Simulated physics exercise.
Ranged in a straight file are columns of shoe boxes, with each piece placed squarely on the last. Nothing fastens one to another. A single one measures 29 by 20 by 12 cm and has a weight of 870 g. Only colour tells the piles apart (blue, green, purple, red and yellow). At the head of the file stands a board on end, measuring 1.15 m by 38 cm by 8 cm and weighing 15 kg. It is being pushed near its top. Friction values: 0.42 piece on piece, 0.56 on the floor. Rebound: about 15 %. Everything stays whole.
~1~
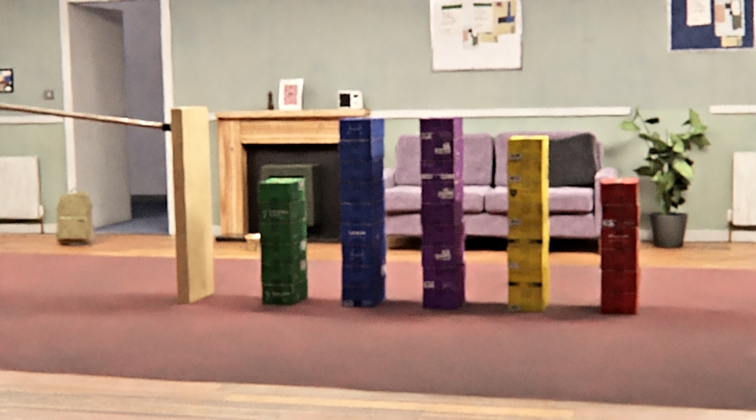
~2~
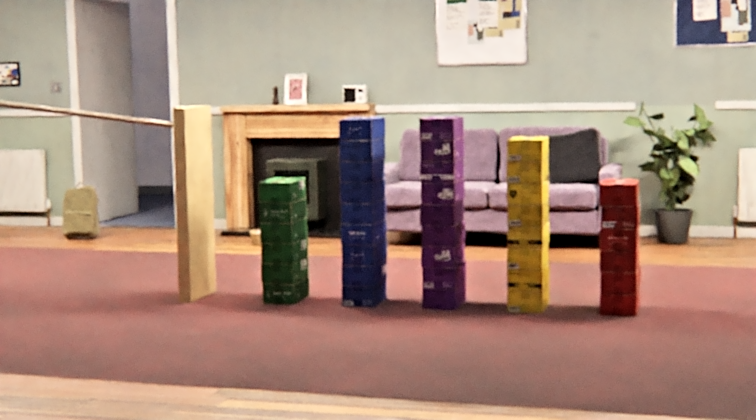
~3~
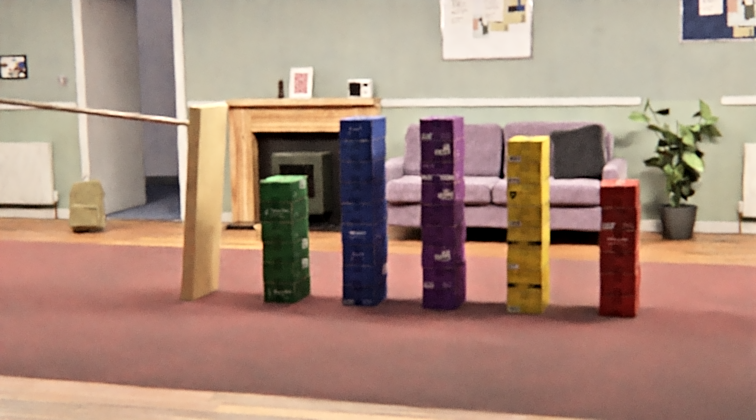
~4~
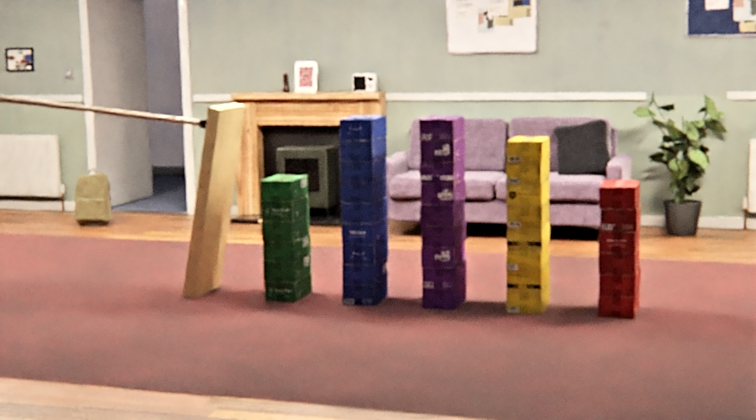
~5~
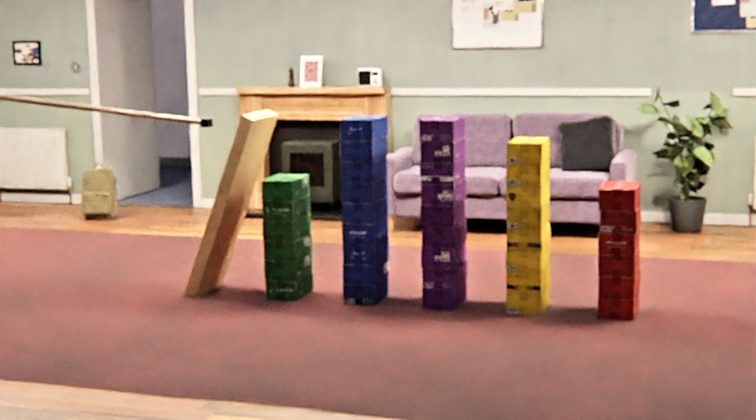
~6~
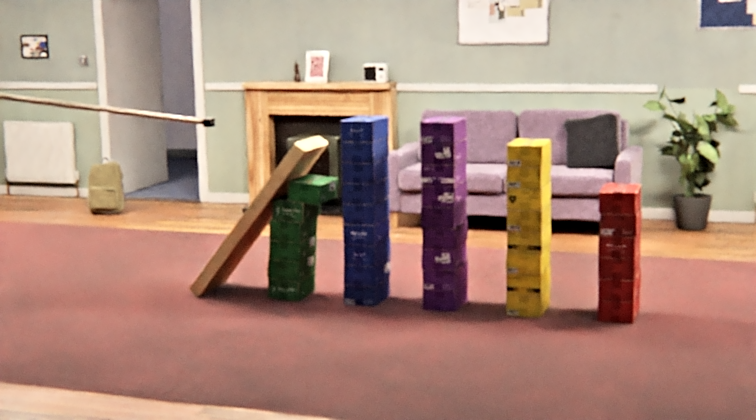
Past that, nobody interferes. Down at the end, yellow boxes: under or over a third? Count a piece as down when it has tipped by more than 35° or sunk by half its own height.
Over.
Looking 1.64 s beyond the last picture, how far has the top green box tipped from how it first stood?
Roughly 50°.
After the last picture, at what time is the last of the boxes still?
Around 2.5 seconds.
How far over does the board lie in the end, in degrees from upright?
Roughly 60 degrees off upright.
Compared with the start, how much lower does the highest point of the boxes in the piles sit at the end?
Roughly 48 cm.
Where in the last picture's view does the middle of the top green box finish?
Roughly (447, 260).
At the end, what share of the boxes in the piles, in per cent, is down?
Estimate: About 95% of them.
Then, 0.38 s later than the last frame, board 62° from upright; none of the 8 yellow boxes down (8 of 38 in all colours); top yellow box unmoved; top green box tilted 61°, 16 cm lower.
Then, 0.98 s later than the last frame, board 62° from upright; none of the 8 yellow boxes down (20 of 38 in all colours); top yellow box tilted 17°; top purple box upside down.
Then, 1.64 s later than the last frame, board 62° from upright; 8 of the 8 yellow boxes down (37 of 38 in all colours); top yellow box tilted 63°, 46 cm lower; top purple box upside down.
When it is over, board 62° from upright; 8 of the 8 yellow boxes down (37 of 38 in all colours); top yellow box 83 cm lower; top red box upside down. That is 100 per cent.
